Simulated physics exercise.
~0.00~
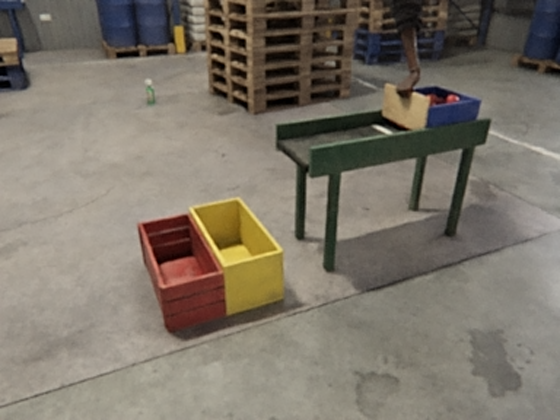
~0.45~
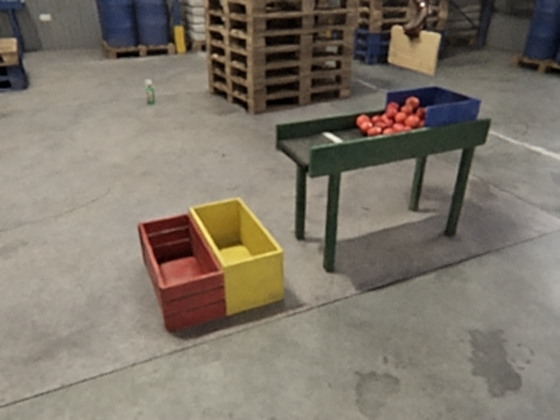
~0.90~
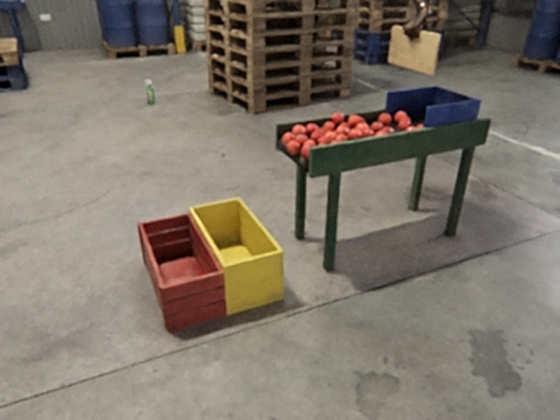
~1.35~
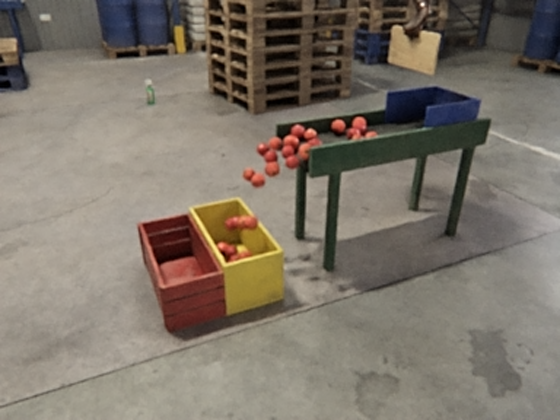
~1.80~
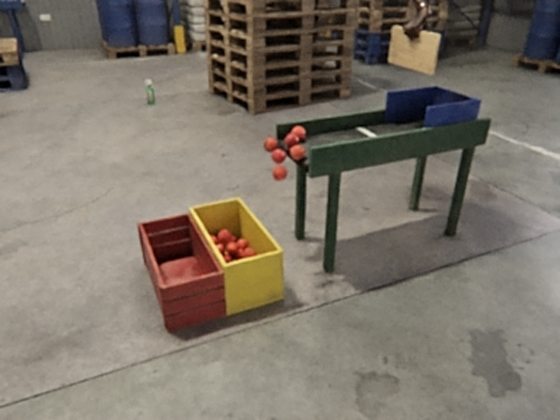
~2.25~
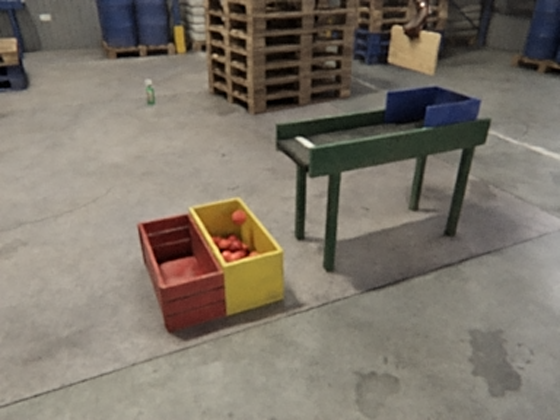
In a warehouse with stacked wooden pallets and blue barrels at the back, a still, raised view looks down on a grey concrete floor. A green table-like conveyor stands at right with a blue pen at its far end, while a yellow tote and a red tub sit side by side on the floor at left. A wooden gate lifts from the pen, and round red pieces spill out and travel left along the belt. They spread out, then tumble off the near end into the yellow tote. Finally the belt is empty, the pieces are in the yellow tote, and the red tub remains empty.
